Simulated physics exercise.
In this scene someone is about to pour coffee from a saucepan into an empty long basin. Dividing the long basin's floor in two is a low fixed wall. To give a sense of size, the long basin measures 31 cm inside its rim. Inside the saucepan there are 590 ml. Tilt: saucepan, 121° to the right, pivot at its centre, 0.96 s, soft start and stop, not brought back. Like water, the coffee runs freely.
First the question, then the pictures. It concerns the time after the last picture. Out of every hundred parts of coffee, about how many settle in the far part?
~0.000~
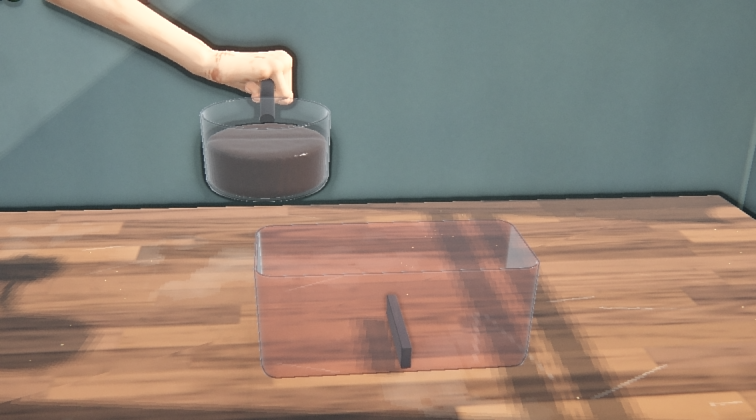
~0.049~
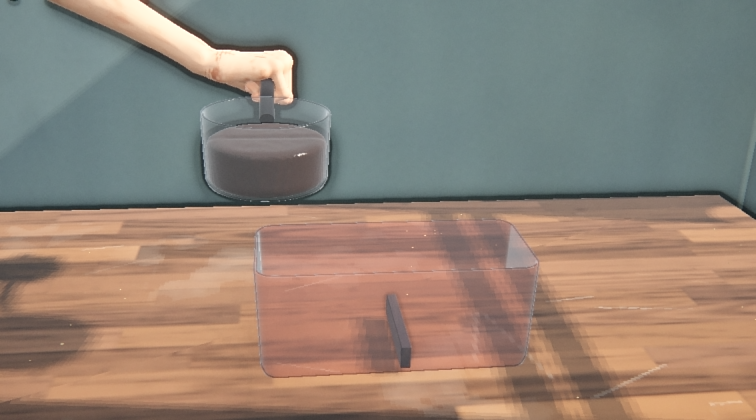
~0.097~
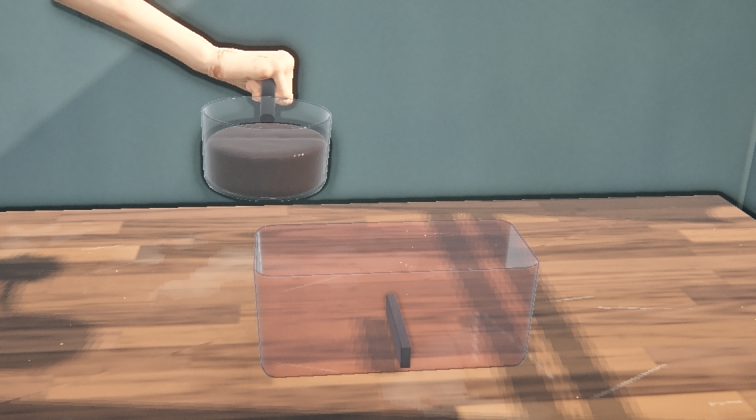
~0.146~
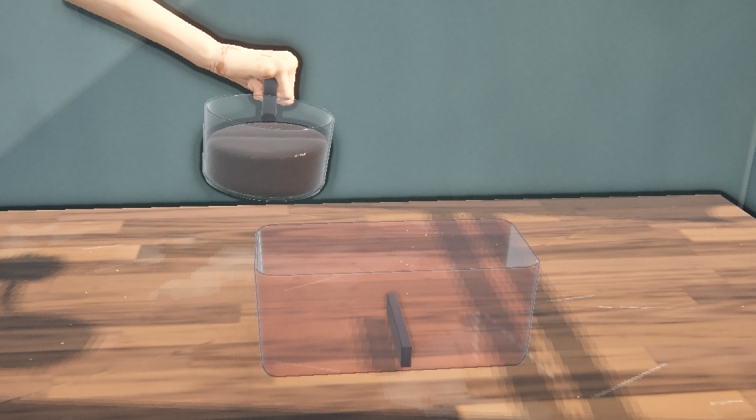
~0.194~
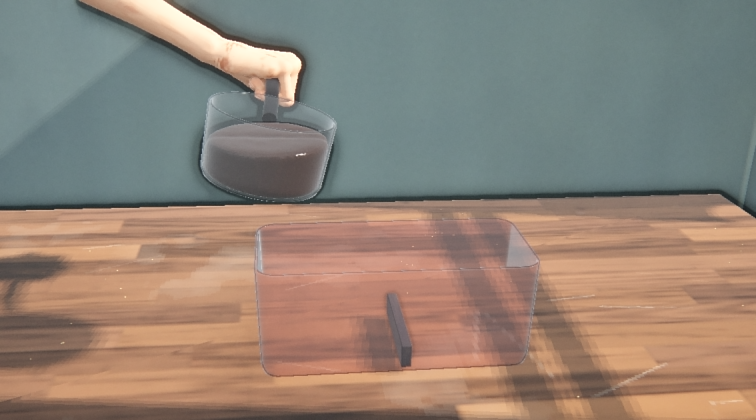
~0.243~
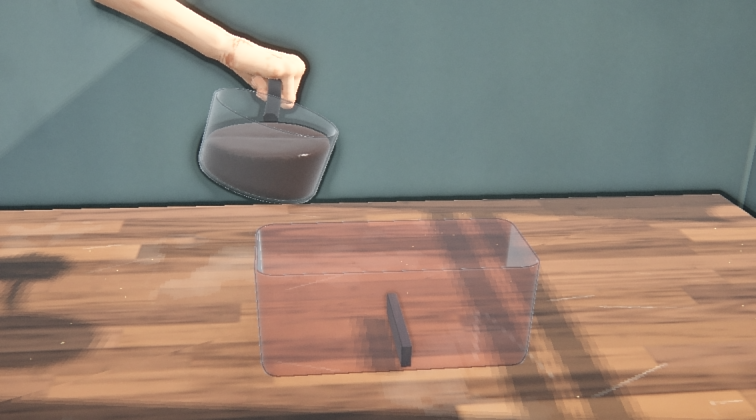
About 21 out of 100.
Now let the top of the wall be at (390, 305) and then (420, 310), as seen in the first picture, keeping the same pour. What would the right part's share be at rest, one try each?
In order, 15 and 10 per cent.
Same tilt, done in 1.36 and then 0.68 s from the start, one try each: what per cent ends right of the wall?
25 then 20 %.
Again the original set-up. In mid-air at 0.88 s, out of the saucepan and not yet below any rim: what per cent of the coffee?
Around 7 percent of the liquid.
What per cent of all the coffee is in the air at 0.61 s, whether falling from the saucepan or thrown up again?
Near 36 per cent at that time.
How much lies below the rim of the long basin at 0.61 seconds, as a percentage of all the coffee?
Roughly 16 percent of it.
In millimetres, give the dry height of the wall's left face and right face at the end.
Left: Roughly 6 mm; right: Roughly 22 mm.
After 0.61 s the tilt is 85° and 50 per cent is still to pour, 15 is left of the wall and 0 right of it.
After 0.88 s the tilt is 119° and 4 per cent is still to pour, 77 is left of the wall and 12 right of it.
After 1.16 s the tilt is 121° and 0 per cent is still to pour, 81 is left of the wall and 18 right of it.
After 1.46 s the tilt is 121° and 0 per cent is still to pour, 78 is left of the wall and 21 right of it.
In the end 78 per cent lies left of the wall, 21 right of it and 1 outside.
